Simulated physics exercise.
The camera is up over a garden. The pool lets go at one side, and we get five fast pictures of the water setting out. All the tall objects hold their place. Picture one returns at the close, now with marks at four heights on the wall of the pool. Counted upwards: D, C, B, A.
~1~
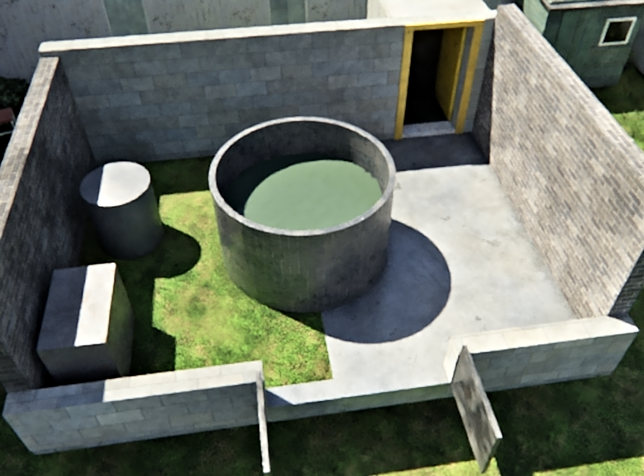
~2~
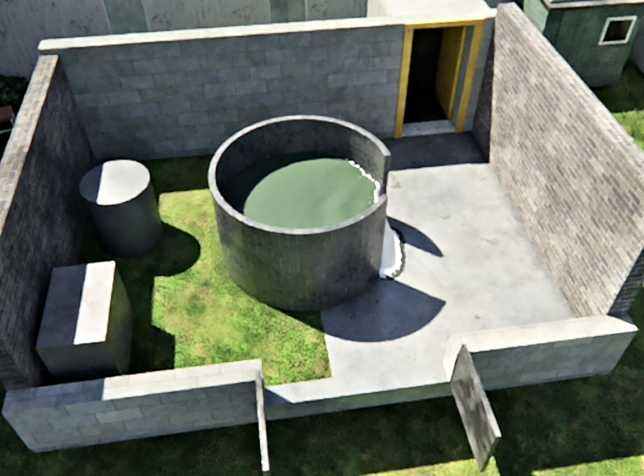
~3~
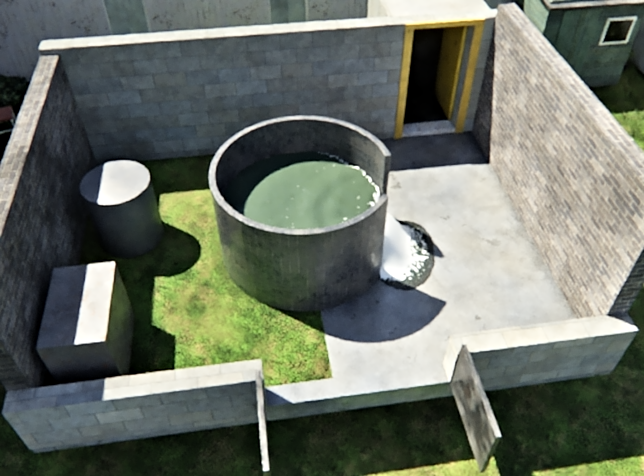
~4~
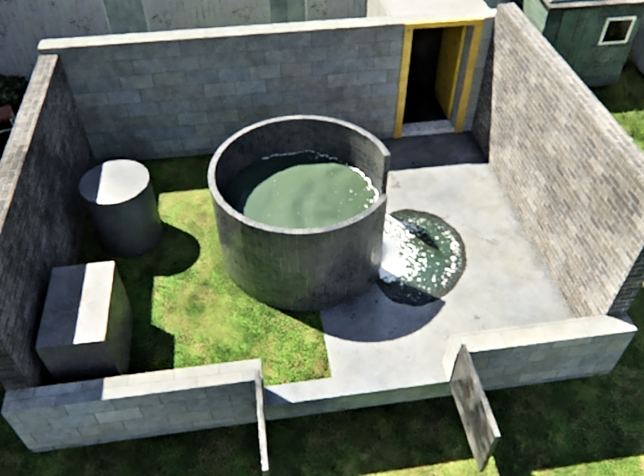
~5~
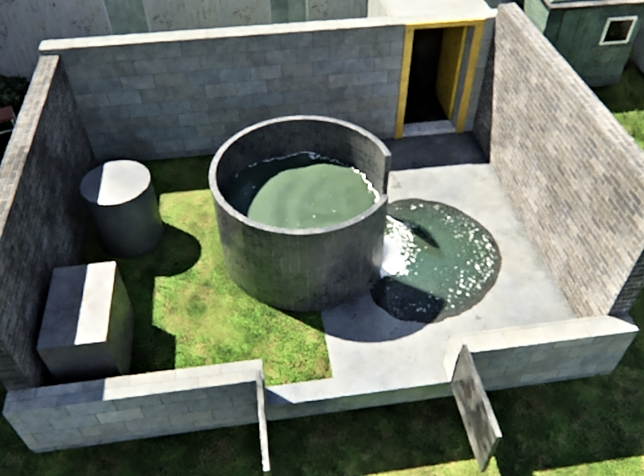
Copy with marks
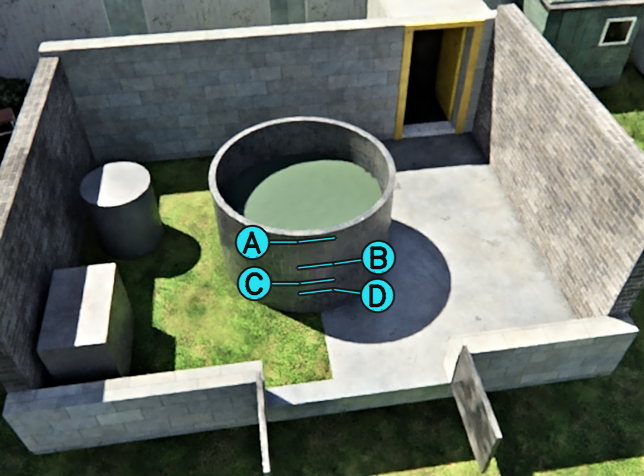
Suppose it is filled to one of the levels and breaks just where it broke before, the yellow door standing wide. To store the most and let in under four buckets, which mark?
Level D just does it.
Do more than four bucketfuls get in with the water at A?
Yes.
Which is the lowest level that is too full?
The answer is C.
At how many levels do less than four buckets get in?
One of the four.
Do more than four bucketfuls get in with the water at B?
Yes, that goes wrong.
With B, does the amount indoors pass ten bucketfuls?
Yes.
On the marked copy, A at (315, 240); B at (316, 265); C at (316, 281); D at (316, 291); from the bottom up D, C, B, A.
If A is chosen, dozens of bucketfuls pour in.
If B is chosen, dozens of bucketfuls pour in.
If C is chosen, about 10 bucketfuls get in.
If D is chosen, a bucket or two gets in.
